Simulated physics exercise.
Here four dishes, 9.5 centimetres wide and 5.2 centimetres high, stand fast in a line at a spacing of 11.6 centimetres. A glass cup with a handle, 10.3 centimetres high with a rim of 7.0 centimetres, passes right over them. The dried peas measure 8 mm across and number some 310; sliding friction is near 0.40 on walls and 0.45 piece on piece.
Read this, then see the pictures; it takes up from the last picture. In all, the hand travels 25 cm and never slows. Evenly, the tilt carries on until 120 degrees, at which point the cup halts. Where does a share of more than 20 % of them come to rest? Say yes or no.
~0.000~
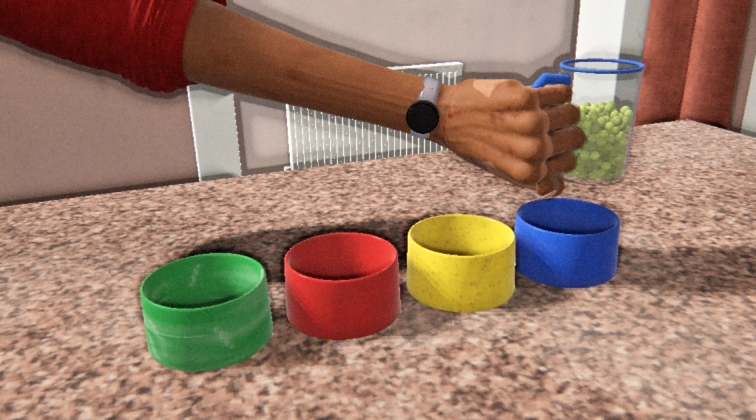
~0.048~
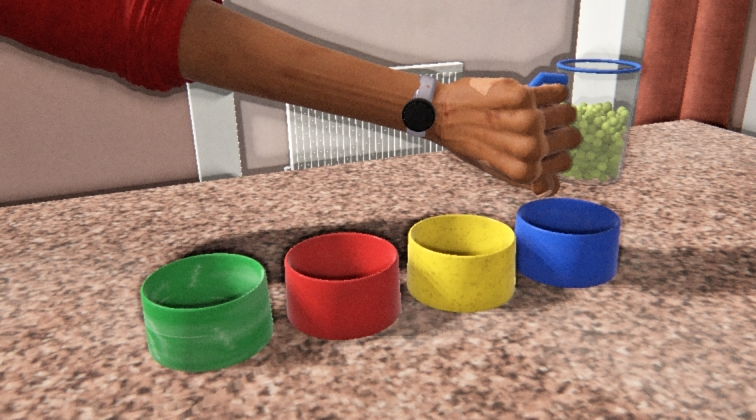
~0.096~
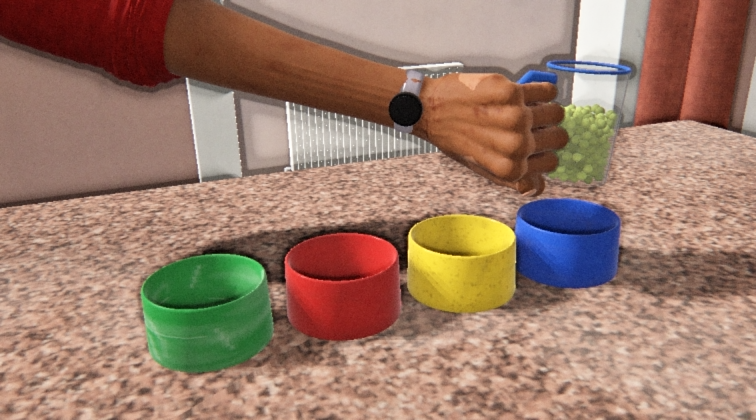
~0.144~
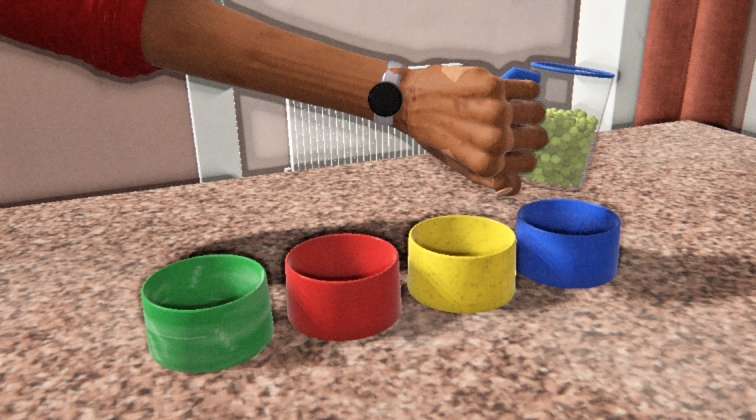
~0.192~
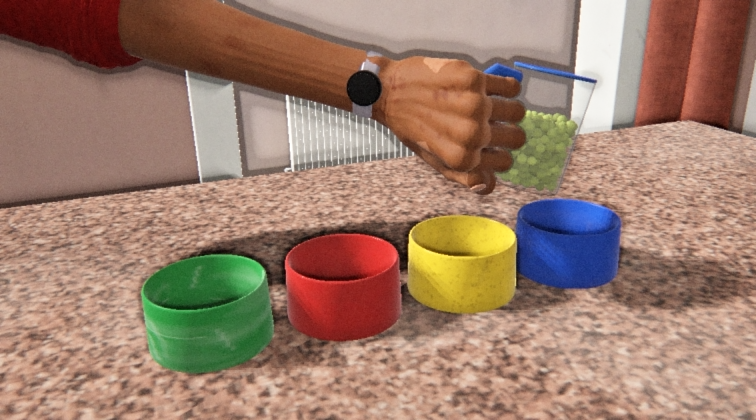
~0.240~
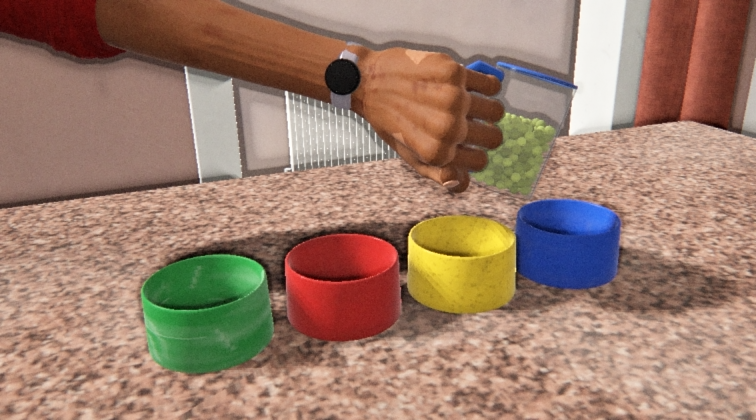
Red dish: No, blue dish: No, green dish: No, yellow dish: Yes, counter: Yes.
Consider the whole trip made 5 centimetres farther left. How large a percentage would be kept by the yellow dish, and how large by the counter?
Then the yellow dish would get 0 and the counter 0.
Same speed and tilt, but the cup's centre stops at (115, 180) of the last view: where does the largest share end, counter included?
That'd be green, it takes the most.
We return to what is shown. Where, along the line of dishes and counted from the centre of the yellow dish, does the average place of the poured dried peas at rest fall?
Roughly 4 cm away, on the smaller-x side.
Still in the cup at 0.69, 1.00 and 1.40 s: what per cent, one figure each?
Roughly 100, then 95, then 20.
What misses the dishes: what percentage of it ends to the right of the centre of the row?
Roughly 50 per cent.
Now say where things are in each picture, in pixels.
The first picture shows cup at (595, 122), tilt 0 degrees, lip at (633, 63), moved 0.0 cm; middle of the pieces at (589, 137); blue dish at (567, 216); yellow dish at (461, 235); red dish at (341, 256); green dish at (204, 280).
The second picture shows cup at (592, 122), tilt 1 degrees, lip at (630, 64), moved 0.5 cm; middle of the pieces at (585, 138).
The third picture shows cup at (580, 124), tilt 4 degrees, lip at (620, 67), moved 1.8 cm; middle of the pieces at (572, 139).
The fourth picture shows cup at (560, 127), tilt 9 degrees, lip at (604, 73), moved 4.0 cm; middle of the pieces at (552, 142).
The fifth picture shows cup at (539, 130), tilt 14 degrees, lip at (586, 79), moved 6.2 cm; middle of the pieces at (530, 145).
The sixth picture shows cup at (517, 132), tilt 19 degrees, lip at (568, 86), moved 8.5 cm; middle of the pieces at (507, 147); blue dish at (568, 217); yellow dish at (462, 236); red dish at (342, 257); green dish at (205, 281). Its pace works out near 105 degrees a second; the hand travels 47 cm a second.
After 0.69 s, tilt 67 degrees; cup holds 100 %.
After 1.00 s, tilt 100 degrees; cup holds 95 %.
After 1.40 s, tilt 120 degrees; cup holds 20 %, red 5 %, yellow 20 %.
At rest (2.3 s), red 5 %, blue 0 %, green 0 %, yellow 30 %, counter 65 %.
